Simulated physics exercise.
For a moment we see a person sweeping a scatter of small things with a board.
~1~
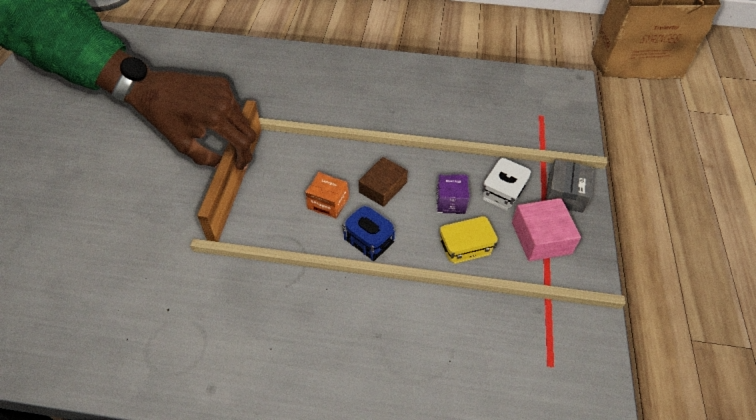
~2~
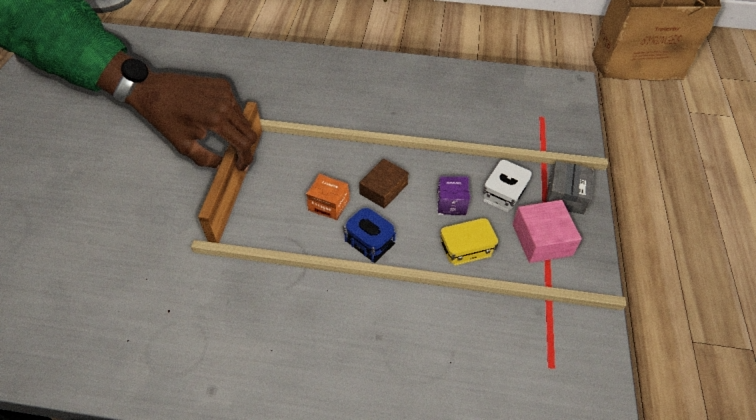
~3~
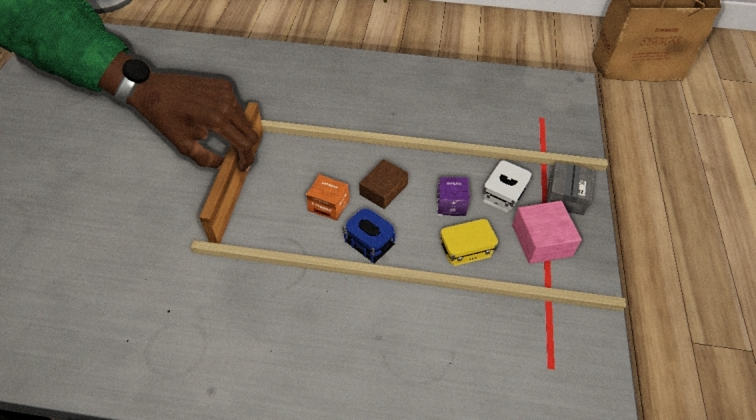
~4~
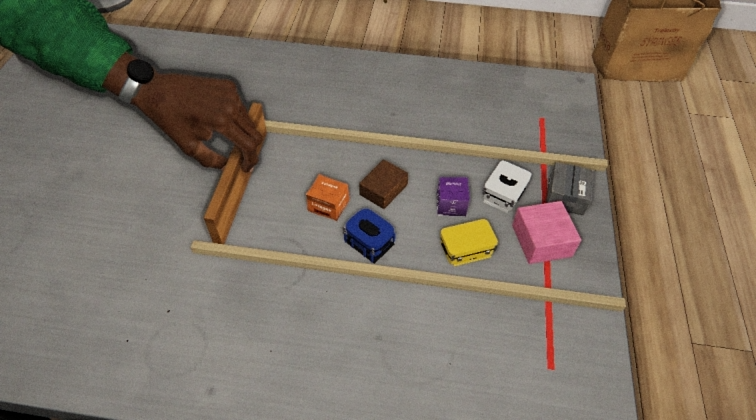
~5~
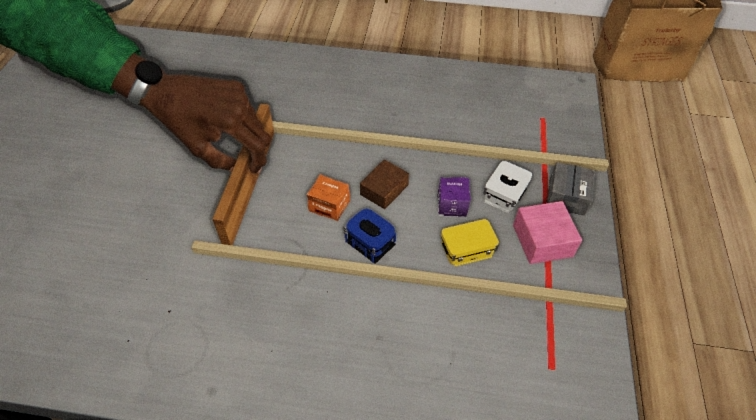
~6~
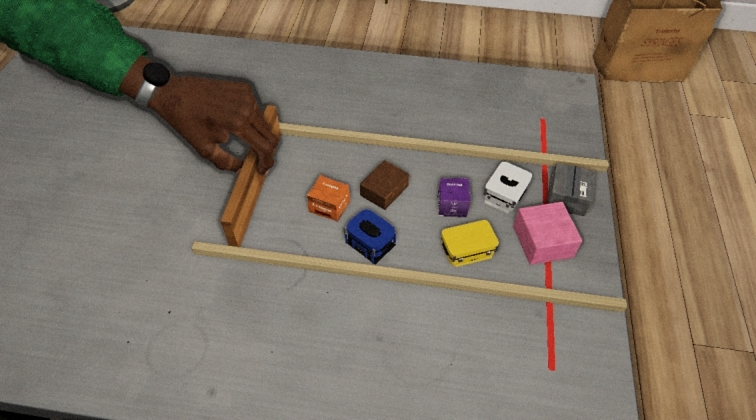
The clip shows a hand in a green sleeve holding a wooden board on a grey table and sliding it slightly right between two wooden strips, while the colourful boxes and blocks ahead, some near a red line, stay essentially still.
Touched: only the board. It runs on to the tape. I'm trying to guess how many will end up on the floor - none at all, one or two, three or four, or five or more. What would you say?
I predict one or two come down off the table.
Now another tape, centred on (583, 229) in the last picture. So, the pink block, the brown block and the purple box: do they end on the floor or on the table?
For the pink block: It drops. For the brown block: It stays. For the purple box: It drops.
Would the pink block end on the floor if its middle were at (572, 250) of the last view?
In that case it is gone.
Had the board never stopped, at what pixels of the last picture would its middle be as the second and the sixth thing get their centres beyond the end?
I'd say close to (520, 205), then close to (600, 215).
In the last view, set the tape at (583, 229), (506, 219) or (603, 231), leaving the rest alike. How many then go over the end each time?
Respectively 5, 0 and 8.
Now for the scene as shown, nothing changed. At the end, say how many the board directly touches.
Counting them up gives 3.
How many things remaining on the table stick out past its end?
Answer: 2.
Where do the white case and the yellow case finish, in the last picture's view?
First (606, 190), then (610, 258).
Soon after, none off yet; grey box at rest near (570, 189); pink block at rest near (546, 233); white case at rest near (507, 188).
Then, none off yet; grey box moving near (574, 189); pink block moving near (557, 232); white case moved about its own width near (534, 188).
At rest, the number that fall off is one or two; fallen, pink block and grey box.
